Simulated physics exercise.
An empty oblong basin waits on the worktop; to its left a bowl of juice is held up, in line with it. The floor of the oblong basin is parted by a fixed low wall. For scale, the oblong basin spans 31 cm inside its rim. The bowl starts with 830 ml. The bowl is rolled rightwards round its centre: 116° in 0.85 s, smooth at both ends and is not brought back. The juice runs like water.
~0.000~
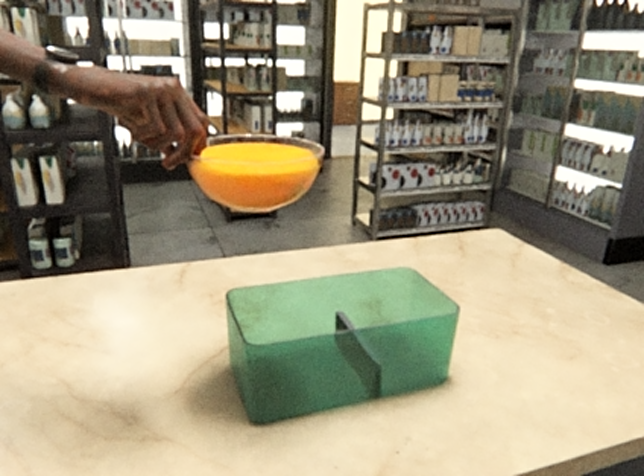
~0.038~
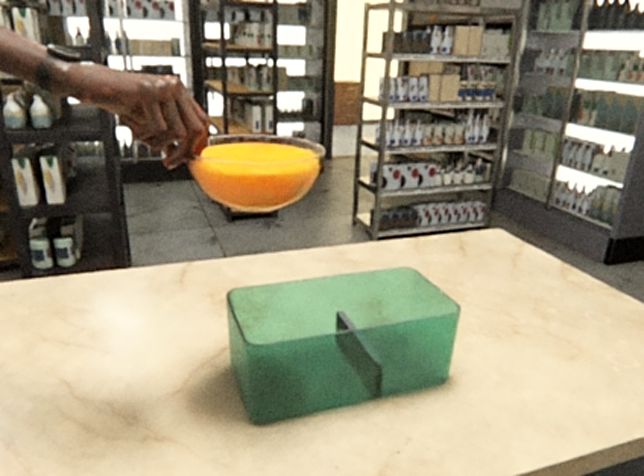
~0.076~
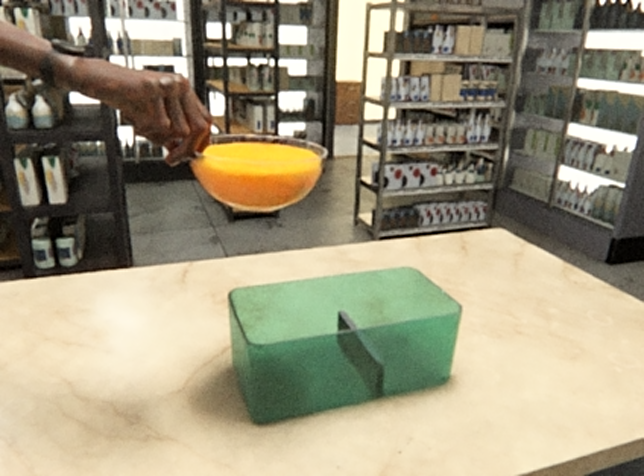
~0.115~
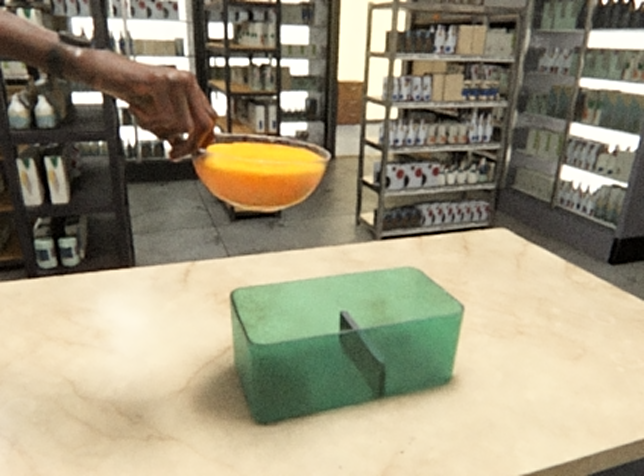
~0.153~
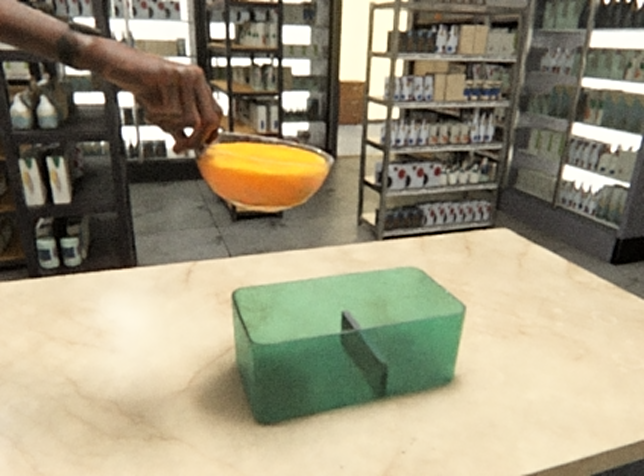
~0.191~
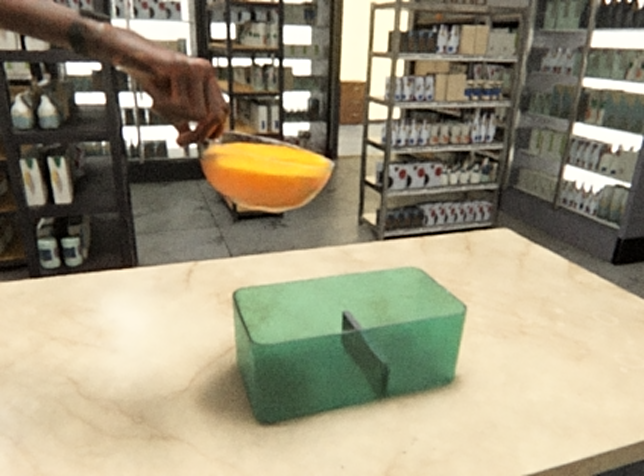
A hand held a glass bowl of orange juice above a pale worktop, left of an empty green oblong basin with a divider, then slowly tilted the bowl slightly to the right.
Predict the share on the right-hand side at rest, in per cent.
The far part has some 48 per cent.
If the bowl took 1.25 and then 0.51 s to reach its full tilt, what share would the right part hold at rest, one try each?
In turn about 60 and 25 per cent.
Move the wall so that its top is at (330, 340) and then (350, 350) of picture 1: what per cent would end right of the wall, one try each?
In turn about 80 and 55 per cent.
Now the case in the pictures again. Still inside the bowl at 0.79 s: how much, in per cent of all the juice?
Some 0 per cent.
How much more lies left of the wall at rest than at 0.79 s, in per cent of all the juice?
Near 4 in a hundred.
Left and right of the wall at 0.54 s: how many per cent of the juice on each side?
Left about 5, right about 14.
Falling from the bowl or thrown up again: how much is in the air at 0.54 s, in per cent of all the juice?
Some 60 per cent.
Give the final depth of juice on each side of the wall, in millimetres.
Some 16 mm on the left and 22 mm on the right.
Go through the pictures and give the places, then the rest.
In the first frame, it leans 0°; its right rim is at (319, 147); the juice meets the walls at (187, 159) and (315, 153); the oblong basin's rim runs from (234, 317) to (435, 288); the wall's top is at (357, 335).
In the second frame, it leans 1°; its right rim is at (320, 147); the juice meets the walls at (188, 158) and (316, 153).
In the third frame, it leans 2°; its right rim is at (322, 149); the juice meets the walls at (191, 157) and (317, 154).
In the fourth frame, it leans 5°; its right rim is at (325, 152); the juice meets the walls at (194, 155) and (321, 156).
In the fifth frame, it leans 9°; its right rim is at (327, 157); the juice meets the walls at (197, 154) and (324, 157).
In the sixth frame, it leans 14°; its right rim is at (329, 162); the juice meets the walls at (201, 154) and (326, 158).
By 0.54 s the tilt is 82° and 21 per cent is still to pour, 5 is left of the wall and 15 right of it.
By 0.79 s the tilt is 115° and 0 per cent is still to pour, 47 is left of the wall and 49 right of it.
By 1.06 s the tilt is 116° and 0 per cent is still to pour, 51 is left of the wall and 47 right of it.
By 1.35 s the tilt is 116° and 0 per cent is still to pour, 51 is left of the wall and 47 right of it.
At rest 51 per cent lies left of the wall, 48 right of it and 2 outside.
